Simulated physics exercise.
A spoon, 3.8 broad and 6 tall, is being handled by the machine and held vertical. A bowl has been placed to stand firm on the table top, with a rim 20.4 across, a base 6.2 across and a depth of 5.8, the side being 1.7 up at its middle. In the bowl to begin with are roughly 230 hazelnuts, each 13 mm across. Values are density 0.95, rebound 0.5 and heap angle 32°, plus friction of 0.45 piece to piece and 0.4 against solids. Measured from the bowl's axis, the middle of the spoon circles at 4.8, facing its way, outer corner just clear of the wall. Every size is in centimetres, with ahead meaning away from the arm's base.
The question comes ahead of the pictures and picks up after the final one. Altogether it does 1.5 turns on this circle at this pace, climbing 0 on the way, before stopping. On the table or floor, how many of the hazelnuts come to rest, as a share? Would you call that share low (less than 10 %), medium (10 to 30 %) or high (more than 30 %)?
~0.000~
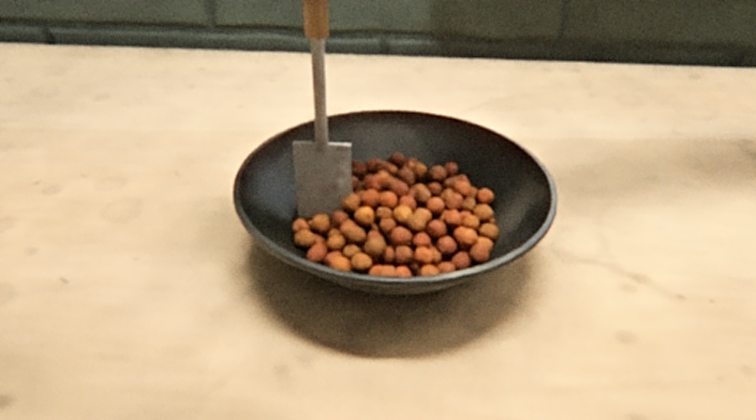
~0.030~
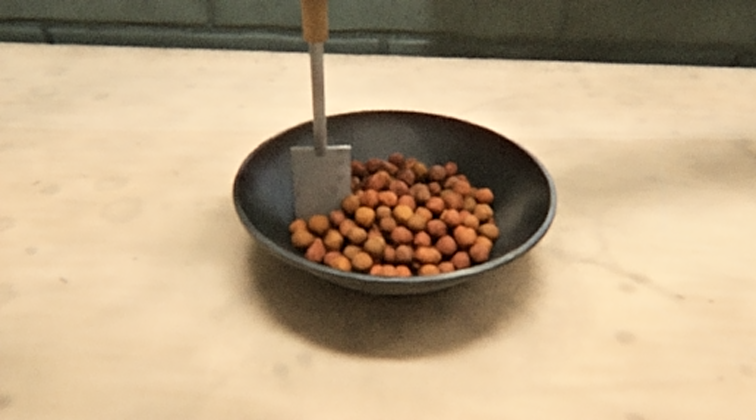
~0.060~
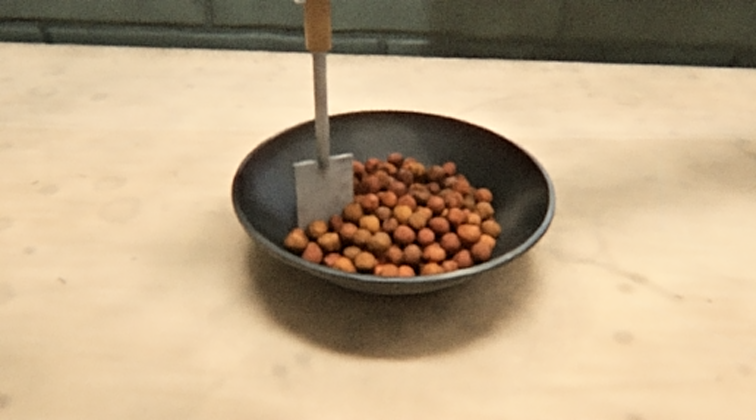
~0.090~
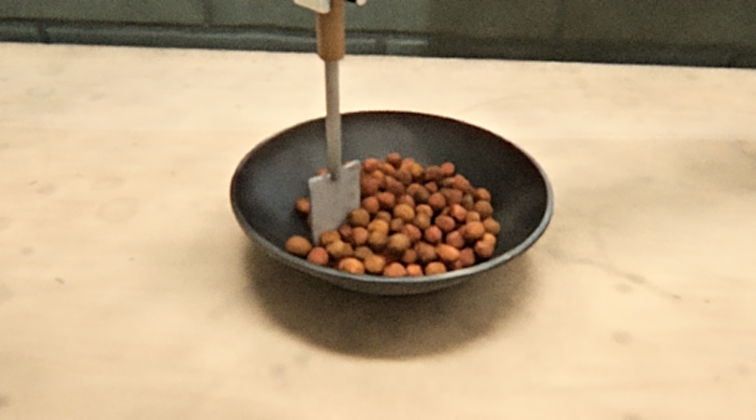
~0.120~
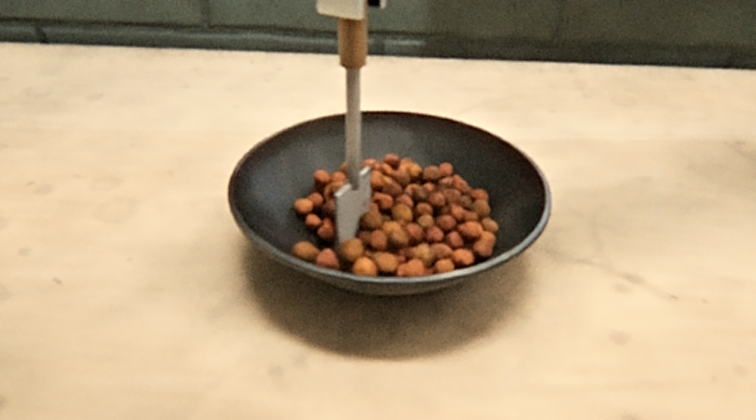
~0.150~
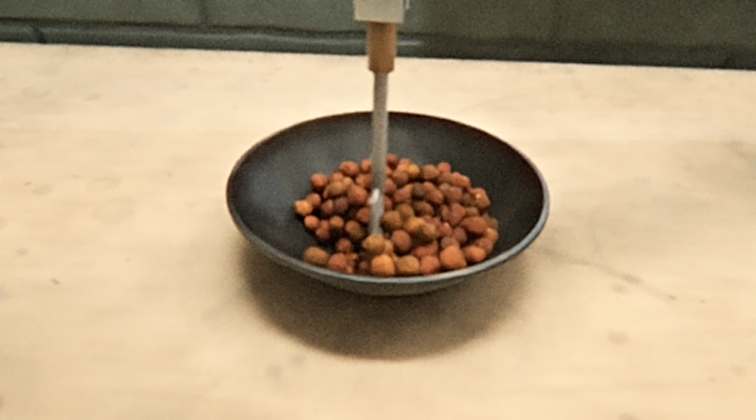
I would call it medium.
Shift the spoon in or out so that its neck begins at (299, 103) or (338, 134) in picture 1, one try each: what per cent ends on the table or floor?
Near 20 per cent and near 10 per cent, in that order.
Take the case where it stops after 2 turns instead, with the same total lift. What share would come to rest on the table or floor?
It would be around 20 percent.
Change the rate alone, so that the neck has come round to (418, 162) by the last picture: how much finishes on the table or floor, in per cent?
I'd say near 35 per cent.
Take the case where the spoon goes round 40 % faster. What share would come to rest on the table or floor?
In that case some 40 per cent.
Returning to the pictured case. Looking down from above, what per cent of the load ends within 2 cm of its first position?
Result: Close to 10 per cent of the load.
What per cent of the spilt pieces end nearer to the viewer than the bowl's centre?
About 40 per cent.
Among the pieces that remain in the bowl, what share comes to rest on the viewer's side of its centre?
40 %.
After 0.42 s, 261° round, highest piece 8 above the table; 212 in the bowl, 9 on the table or floor, 11 in flight or on the tool.
After 0.70 s, 78° round, highest piece 8 above the table; 201 in the bowl, 29 on the table or floor, 2 in flight or on the tool.
After 1.03 s, 180° round, highest piece 6 above the table; 192 in the bowl, 39 on the table or floor, 1 in flight or on the tool.
After 1.73 s, 180° round, highest piece 6 above the table; 192 in the bowl, 40 on the table or floor.
At rest, 192 in the bowl, 40 on the table or floor. That is 17 % on the table or floor.
